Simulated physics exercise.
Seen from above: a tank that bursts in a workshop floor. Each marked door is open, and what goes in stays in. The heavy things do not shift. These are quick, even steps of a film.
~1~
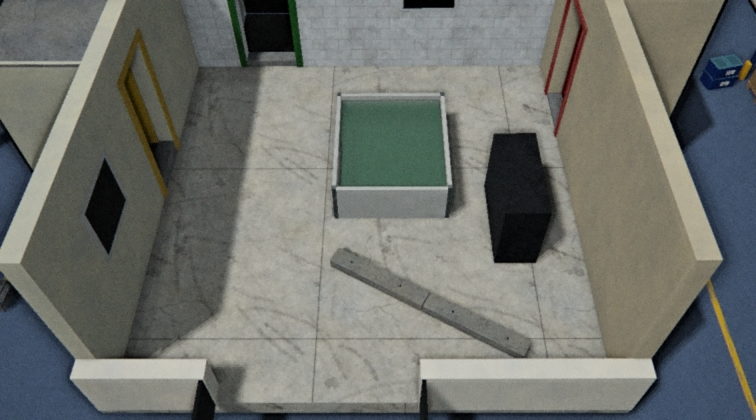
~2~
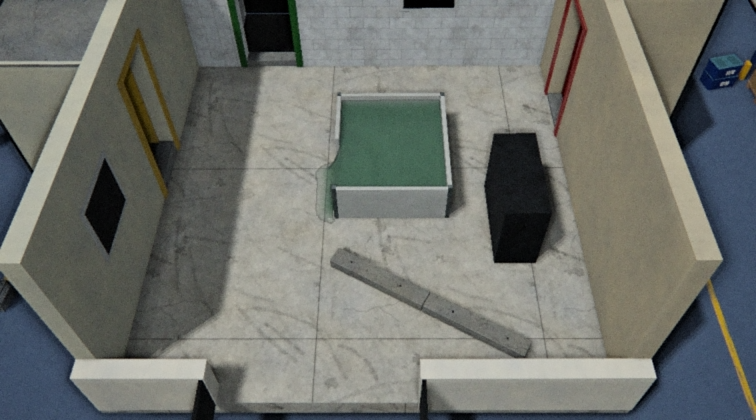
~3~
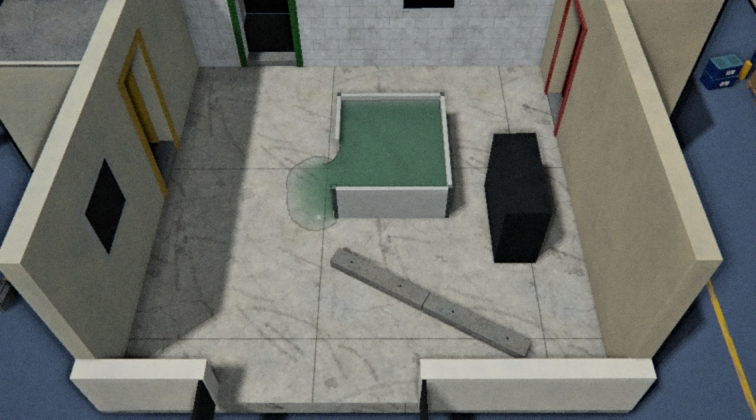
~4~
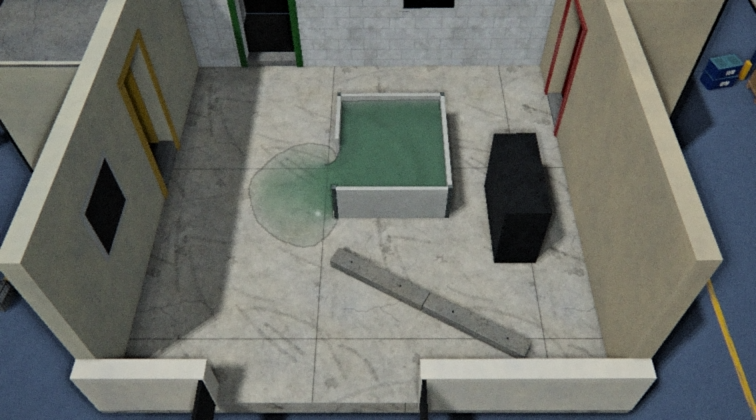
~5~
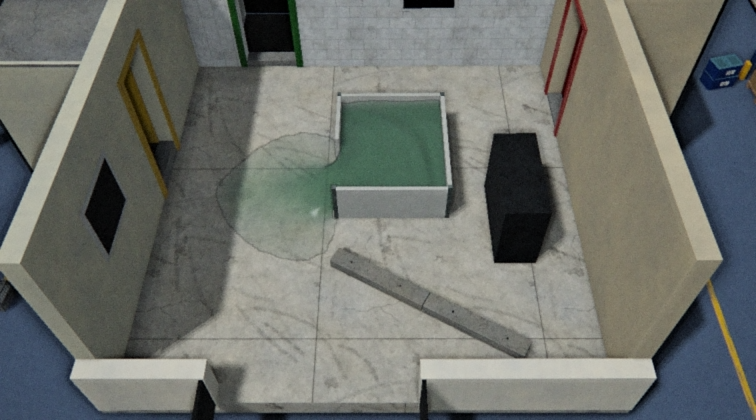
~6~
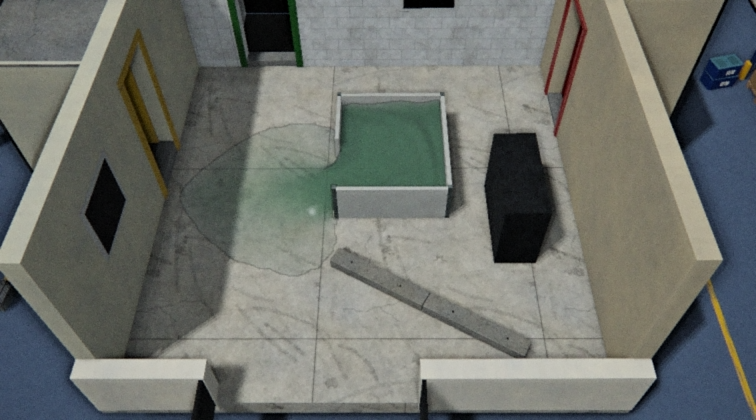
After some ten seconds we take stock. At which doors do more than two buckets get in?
In the end: The green door holds within the limit; the yellow door holds within the limit; the red door holds within the limit.
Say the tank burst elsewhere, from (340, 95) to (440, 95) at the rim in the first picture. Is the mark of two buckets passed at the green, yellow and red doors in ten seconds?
My reading: The green one takes less; the yellow one stays under; the red one passes that mark.
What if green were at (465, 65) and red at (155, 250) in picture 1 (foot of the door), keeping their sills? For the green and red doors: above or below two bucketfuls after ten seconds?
Green door stays under, red door floods.
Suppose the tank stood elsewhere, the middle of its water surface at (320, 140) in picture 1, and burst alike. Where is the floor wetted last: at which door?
I say the red door.
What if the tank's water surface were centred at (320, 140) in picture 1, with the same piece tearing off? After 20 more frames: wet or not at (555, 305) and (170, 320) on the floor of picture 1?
One after the other: Clear, covered.
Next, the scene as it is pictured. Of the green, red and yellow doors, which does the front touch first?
The one in yellow.
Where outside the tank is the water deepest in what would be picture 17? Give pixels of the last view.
I would point to (118, 384).
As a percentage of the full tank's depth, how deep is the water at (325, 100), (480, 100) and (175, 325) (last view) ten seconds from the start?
About 6, 6 and 10 per cent.
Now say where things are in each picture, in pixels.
The water tank at (391, 142) is whole and still, in the first picture.
Water pours out at (339, 181) and has run to (328, 217), in the second picture.
The front is at (301, 167), out from the gap at (339, 183), in the third picture.
The front is at (258, 178), out from the gap at (339, 184), in the fourth picture.
Water pours out at (339, 184) and has run to (221, 193), in the fifth picture.
The front is at (188, 202), out from the gap at (339, 183), in the sixth picture.
A moment on, water covers 25 % of the floor; the green door not reached, the yellow door wet at the sill, nothing in, the red door not reached.
Next, water covers 30 % of the floor; the green door not reached, the yellow door wet at the sill, nothing in, the red door not reached.
Then, water covers 40 % of the floor; the green door wet at the sill, nothing in, the yellow door under two buckets in, the red door not reached.
Later, water covers 70 % of the floor; the green door wet at the sill, nothing in, the yellow door under two buckets in, the red door not reached.
In the end, water covers 85 % of the floor; the green door wet at the sill, nothing in, the yellow door under two buckets in, the red door under two buckets in.
